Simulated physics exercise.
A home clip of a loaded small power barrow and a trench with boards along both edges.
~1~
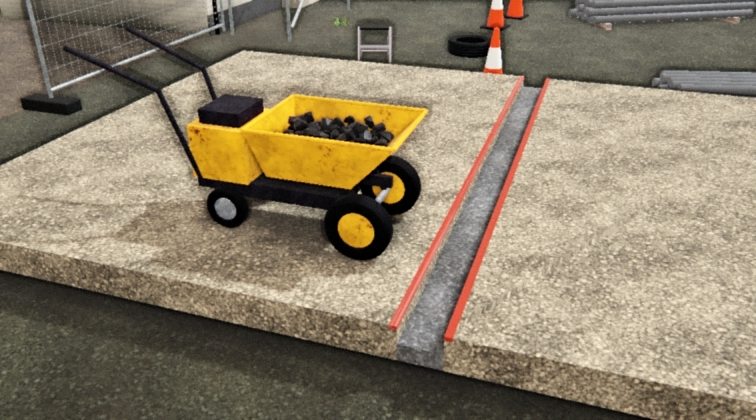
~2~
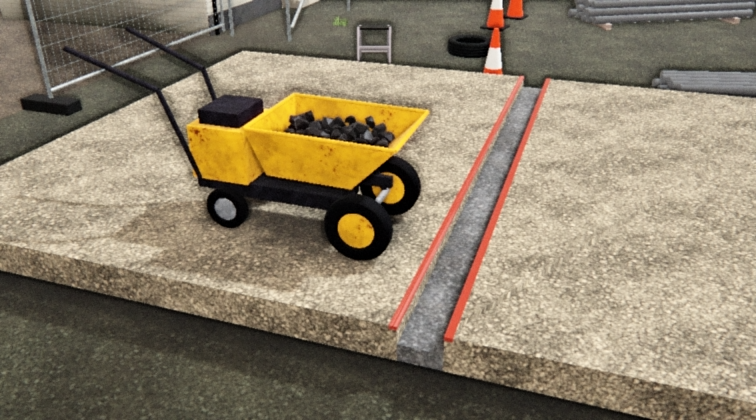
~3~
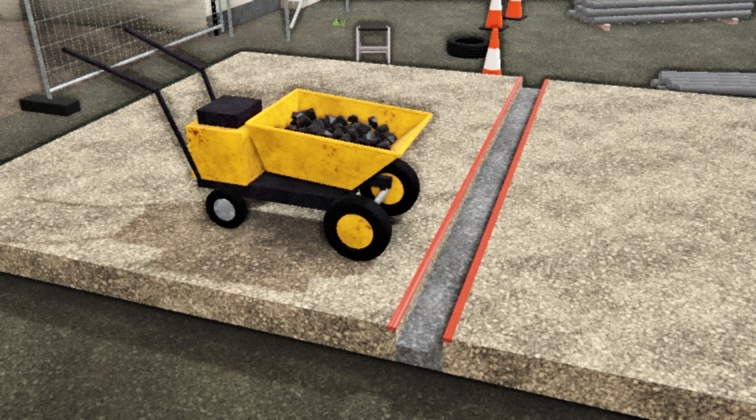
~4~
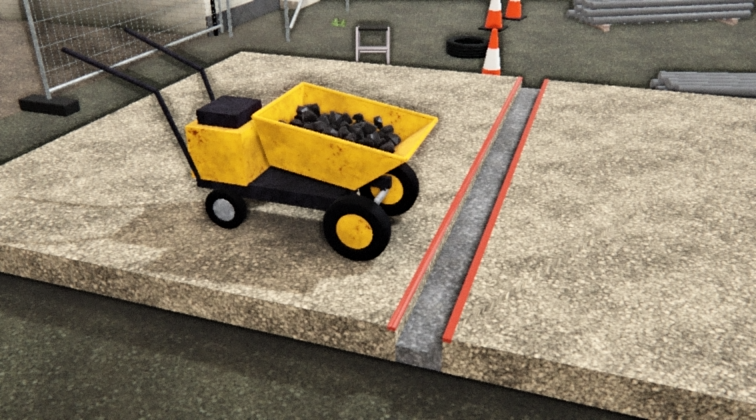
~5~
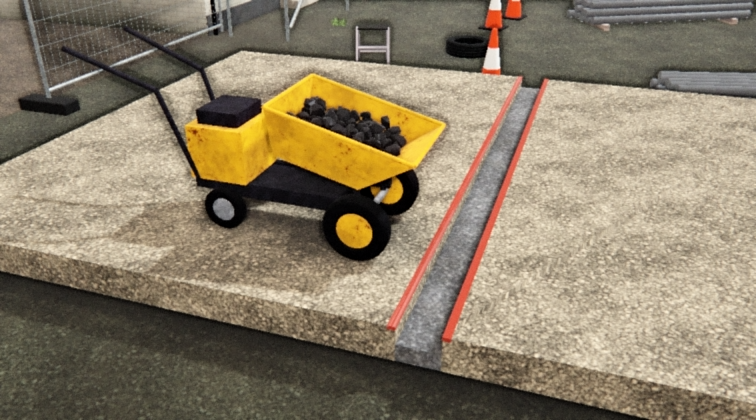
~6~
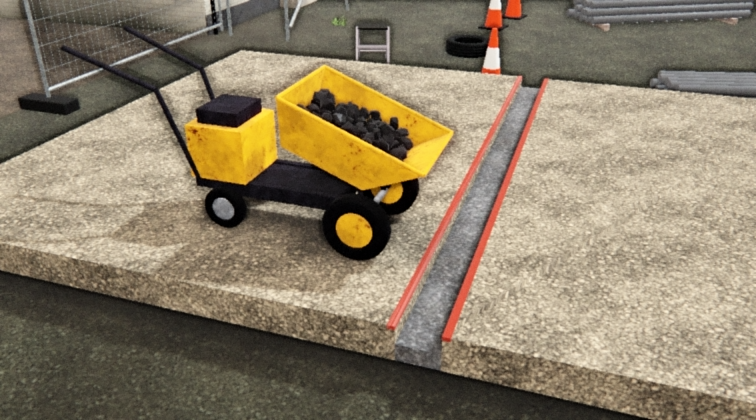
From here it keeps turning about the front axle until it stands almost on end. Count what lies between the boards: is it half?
In the trench: Less than half.
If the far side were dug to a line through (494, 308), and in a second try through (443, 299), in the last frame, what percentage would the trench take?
First some 70, then 0 per cent.
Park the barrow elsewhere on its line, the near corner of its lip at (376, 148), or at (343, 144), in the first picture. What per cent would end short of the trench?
In turn 0 and 10 in a hundred.
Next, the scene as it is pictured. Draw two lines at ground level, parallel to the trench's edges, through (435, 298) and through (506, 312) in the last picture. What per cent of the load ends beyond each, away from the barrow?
In turn 70 and 30 in a hundred.
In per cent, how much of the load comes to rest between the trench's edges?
It comes to 25 per cent or so.
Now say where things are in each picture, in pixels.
Lip of the skip at (393, 150), level; top of the load at (335, 131), lumps of coal; first edge of the trench at (410, 292); far edge at (462, 302), the trench under half as wide as the skip, and about half as deep as wide, in the first picture.
Lip of the skip at (395, 152), tipped barely; top of the load at (336, 130), in the second picture.
Lip of the skip at (399, 155), tipped barely; top of the load at (338, 135), in the third picture.
Lip of the skip at (405, 160), tipped a little; top of the load at (322, 124), in the fourth picture.
Lip of the skip at (414, 167), tipped clearly; top of the load at (317, 121), in the fifth picture.
Lip of the skip at (423, 175), tipped clearly; top of the load at (326, 115); first edge of the trench at (408, 292); far edge at (460, 302), in the sixth picture.
Soon, skip tipped steeply; all in the skip.
A while on, skip tipped right over; about two thirds in the skip; a small part in or heaped over the trench; about a quarter beyond it; a stray few falling.
Towards the end, skip tipped right over; about a quarter in the skip; about a quarter in or heaped over the trench; about half beyond it.
Finally, skip tipped right over; about a quarter in the skip; about a quarter in or heaped over the trench; about half beyond it.
